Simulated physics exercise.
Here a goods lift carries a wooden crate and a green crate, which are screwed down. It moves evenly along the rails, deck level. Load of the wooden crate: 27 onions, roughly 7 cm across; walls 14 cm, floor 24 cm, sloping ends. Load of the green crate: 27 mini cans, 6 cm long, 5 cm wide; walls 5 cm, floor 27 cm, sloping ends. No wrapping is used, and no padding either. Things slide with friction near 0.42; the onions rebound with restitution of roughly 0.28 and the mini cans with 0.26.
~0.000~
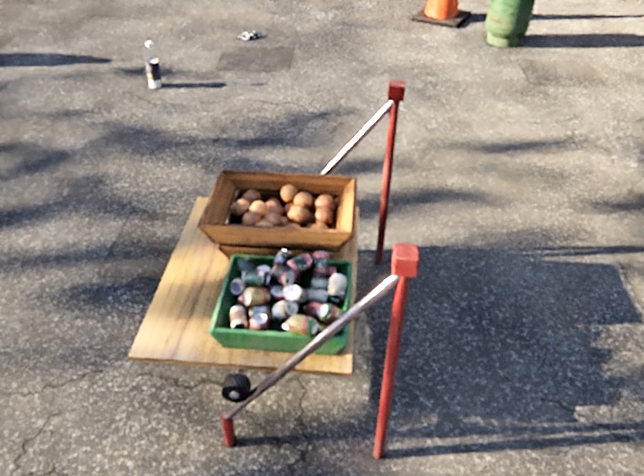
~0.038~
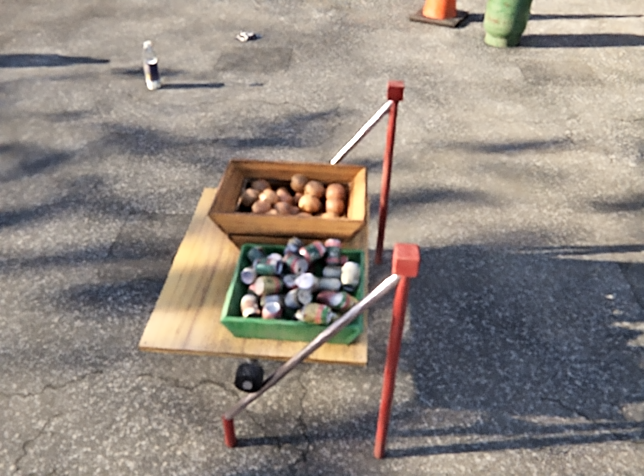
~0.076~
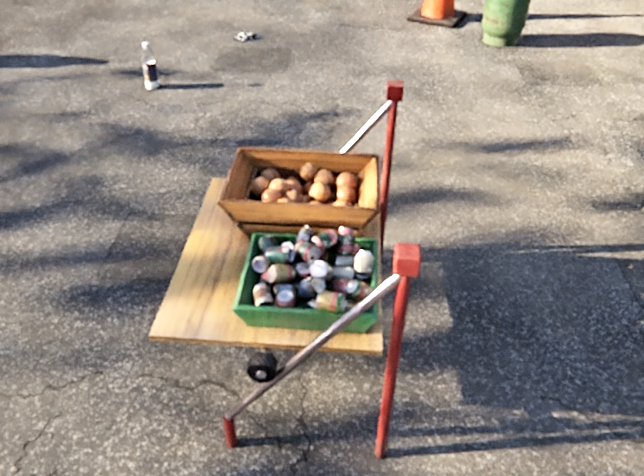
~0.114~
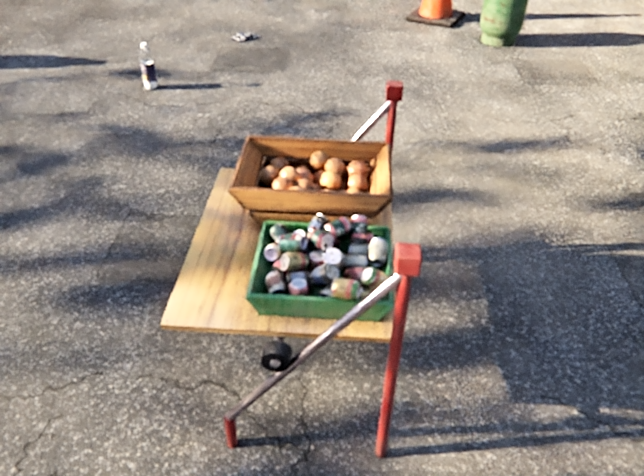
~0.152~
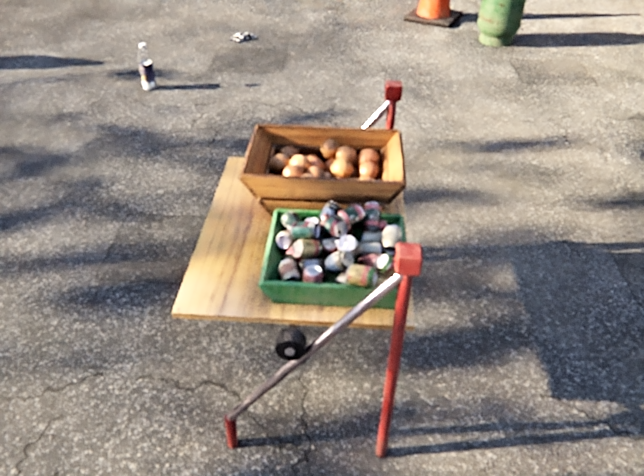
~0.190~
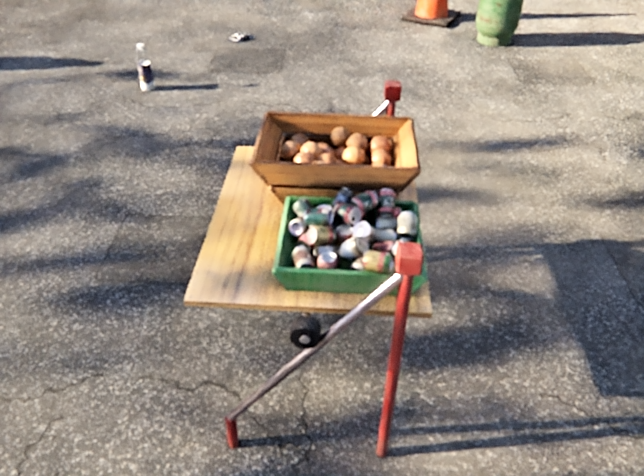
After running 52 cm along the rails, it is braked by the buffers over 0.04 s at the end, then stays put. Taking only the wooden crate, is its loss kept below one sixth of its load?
Yes, it loses under a sixth.
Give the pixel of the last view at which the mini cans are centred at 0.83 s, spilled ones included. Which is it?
I'd put it close to (460, 182).
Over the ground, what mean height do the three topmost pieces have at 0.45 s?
88 cm.
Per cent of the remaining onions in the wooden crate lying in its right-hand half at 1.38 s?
I'd say near 60 out of a hundred.
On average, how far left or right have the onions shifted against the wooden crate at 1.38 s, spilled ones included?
I'd say close to 2 cm toward the right.
After 0.33 s, the buffers are touched.
After 0.45 s, wooden crate 27 in, 0 out and green crate 25 in, 2 out.
After 0.61 s, wooden crate 27 in, 0 out and green crate 19 in, 8 out.
After 0.83 s, wooden crate 27 in, 0 out and green crate 17 in, 10 out.
When it is over (at 1.38 s), wooden crate 27 in, 0 out and green crate 17 in, 10 out. Asked share, 0 of 27, 0 per cent.
